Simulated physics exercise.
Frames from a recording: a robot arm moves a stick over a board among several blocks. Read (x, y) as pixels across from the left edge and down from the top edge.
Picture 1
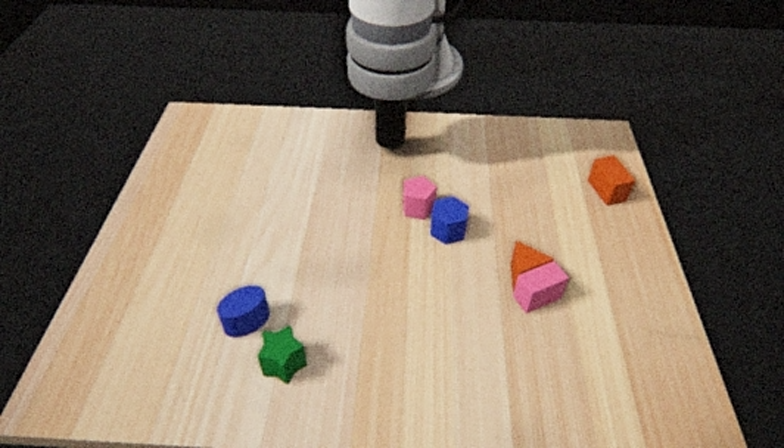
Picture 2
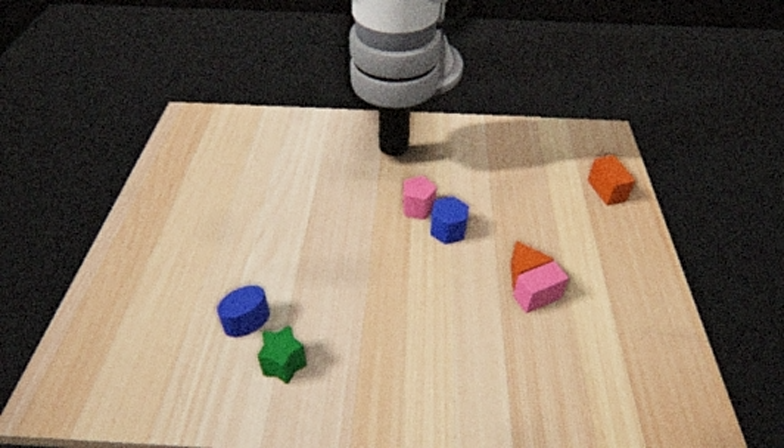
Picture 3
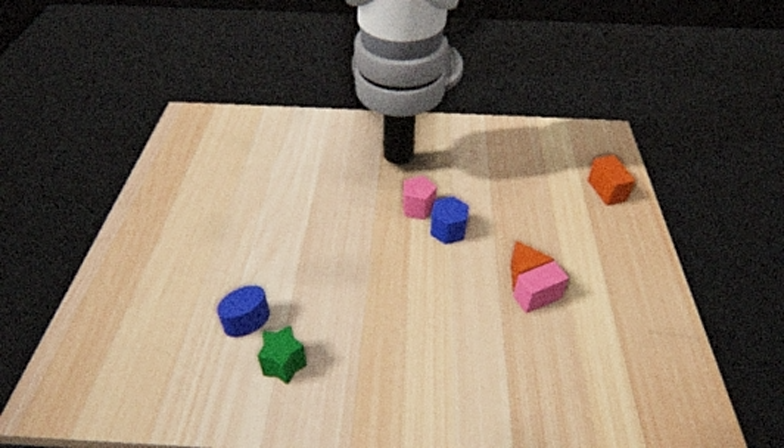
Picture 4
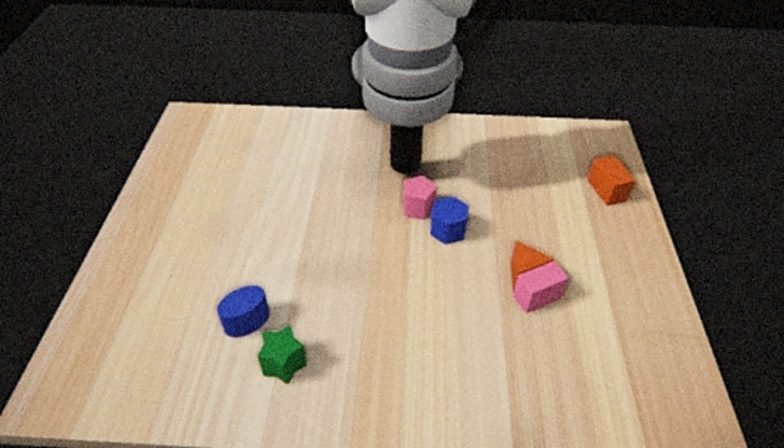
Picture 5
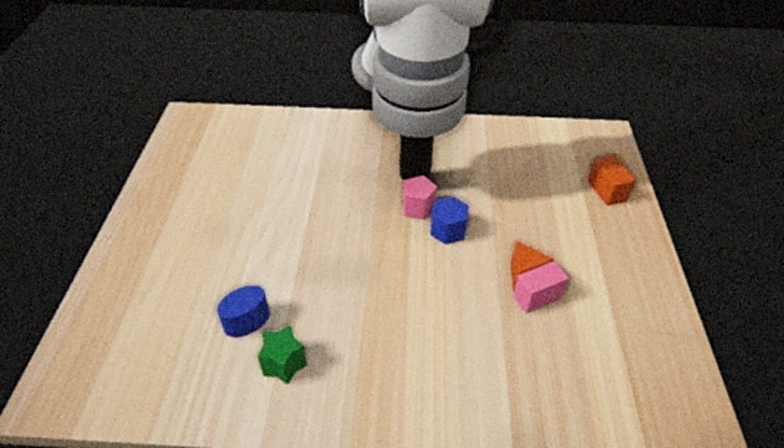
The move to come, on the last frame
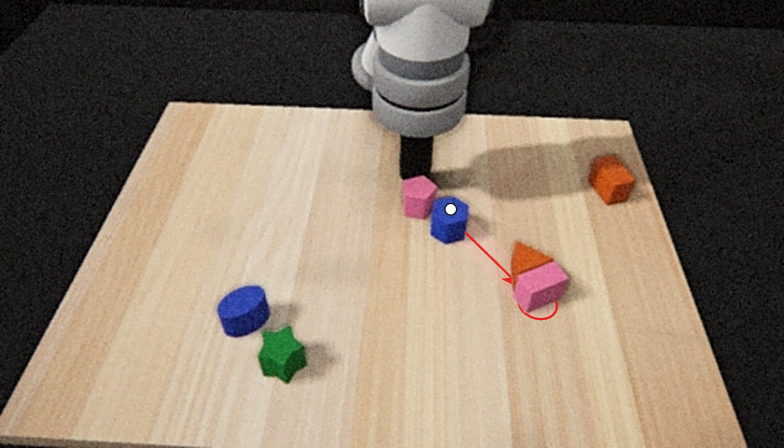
To begin with, a robot arm holds a dark stick near the far edge of a wooden board scattered with pink, blue, orange and green blocks. The stick moves slowly toward the viewer and slightly right, ending right behind the small pink pentagon, while all the blocks stay still.
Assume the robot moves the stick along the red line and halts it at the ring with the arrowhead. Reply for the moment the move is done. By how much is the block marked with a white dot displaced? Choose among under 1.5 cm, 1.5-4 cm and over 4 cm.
It gets moved over 4 cm.
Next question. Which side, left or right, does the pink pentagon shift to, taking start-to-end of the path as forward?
It goes toward the right-hand side.
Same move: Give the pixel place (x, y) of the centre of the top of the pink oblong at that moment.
The pink oblong ends near (574, 305).
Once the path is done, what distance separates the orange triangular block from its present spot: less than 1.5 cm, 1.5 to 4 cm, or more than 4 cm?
Displacement: Past 4 cm.
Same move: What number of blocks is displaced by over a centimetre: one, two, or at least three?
I foresee three or more blocks being moved.
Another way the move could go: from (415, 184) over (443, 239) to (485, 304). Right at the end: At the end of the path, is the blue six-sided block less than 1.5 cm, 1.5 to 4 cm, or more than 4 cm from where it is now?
More than 4 cm.
The drawn path runs from (415, 184) directly to (538, 303); the dot is on the blue six-sided block.
What follows on the original path. One third of the way, stick (453, 211); pink pentagon (422, 205), turned 75° clockwise; blue six-sided block (459, 225), turned 25° anticlockwise.
Two thirds of the way, stick (494, 250); pink pentagon (422, 205), turned 75° clockwise; blue six-sided block (473, 257), turned 60° clockwise.
At the end, stick (540, 295); pink pentagon (422, 205), turned 75° clockwise; blue six-sided block (474, 260), turned 70° clockwise; orange triangular block (576, 278); pink oblong (574, 305).
